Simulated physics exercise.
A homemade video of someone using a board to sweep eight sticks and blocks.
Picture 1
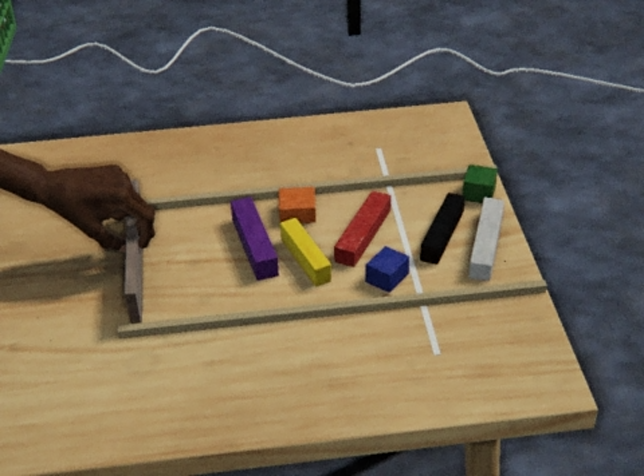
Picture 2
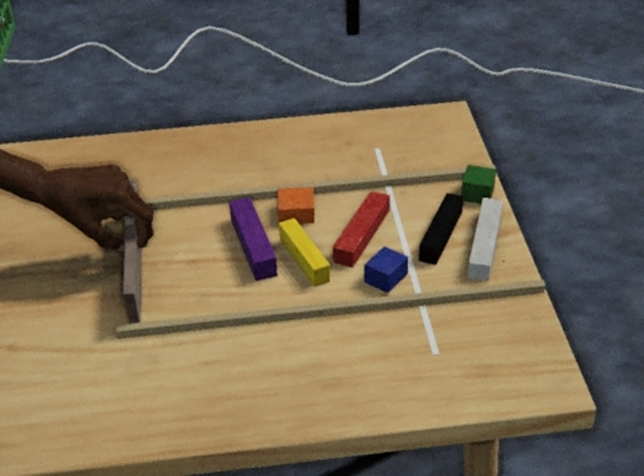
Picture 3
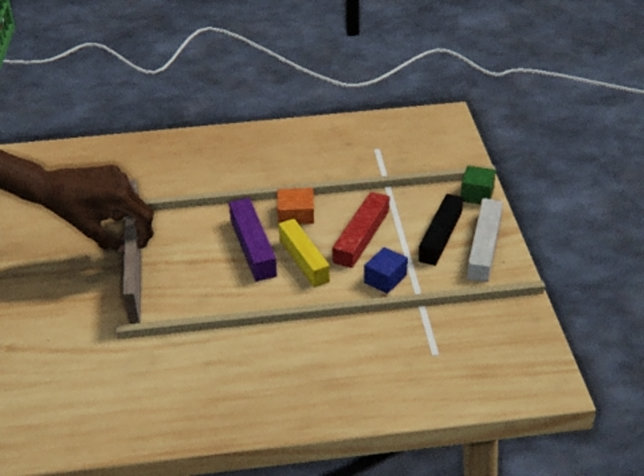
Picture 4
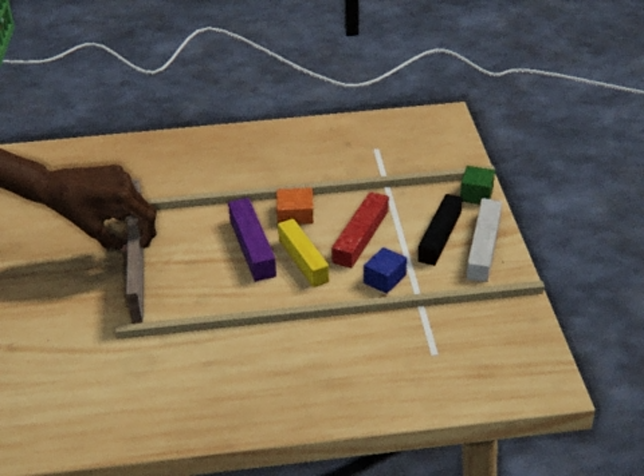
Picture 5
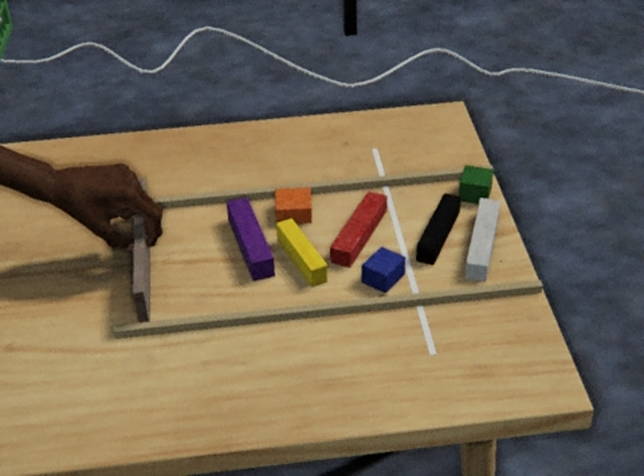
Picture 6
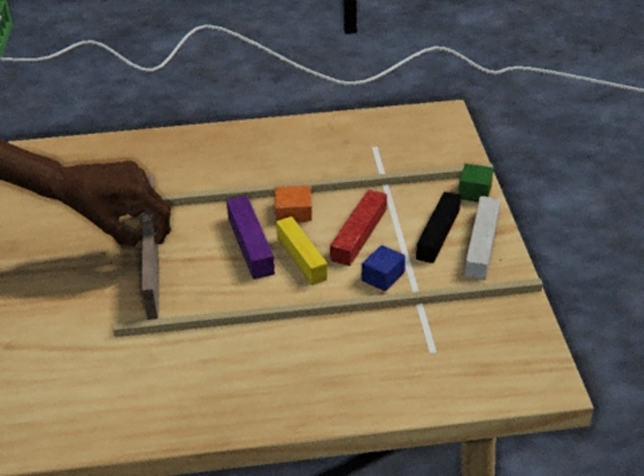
A hand slides a board slightly right toward eight colored sticks and blocks, which stay still.
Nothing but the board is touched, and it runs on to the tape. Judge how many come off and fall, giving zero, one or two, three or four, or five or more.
Number falling: Zero.
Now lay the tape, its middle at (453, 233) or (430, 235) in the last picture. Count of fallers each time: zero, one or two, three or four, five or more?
In order, you'd get three or four falling, then just one or two.
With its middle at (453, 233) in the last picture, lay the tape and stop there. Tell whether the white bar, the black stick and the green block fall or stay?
Observed: White bar toppled; black stick toppled; green block toppled.
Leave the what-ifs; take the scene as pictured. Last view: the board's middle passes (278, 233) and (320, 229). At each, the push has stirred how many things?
First 3 and then 5.
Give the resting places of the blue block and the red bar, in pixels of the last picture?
Around (469, 270), then around (459, 218).
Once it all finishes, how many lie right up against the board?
I count 1 of them.
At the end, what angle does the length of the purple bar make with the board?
Angle: Close to 0 degrees.
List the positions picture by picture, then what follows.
In the first picture, green block (480, 184); white bar (487, 238); black stick (443, 228); board (135, 250); tape (404, 240).
In the second picture, white bar (486, 238); red bar (362, 228).
In the third picture, black stick (441, 229); board (133, 250).
In the fourth picture, green block (478, 186); yellow stick (303, 252).
In the fifth picture, white bar (483, 239); purple bar (250, 238).
In the sixth picture, green block (476, 183); white bar (483, 237); black stick (439, 226); board (151, 246); tape (400, 238).
Soon after, none off yet; green block at rest near (476, 183); white bar at rest near (483, 237); black stick at rest near (439, 226).
At rest, the number that fall off is zero.
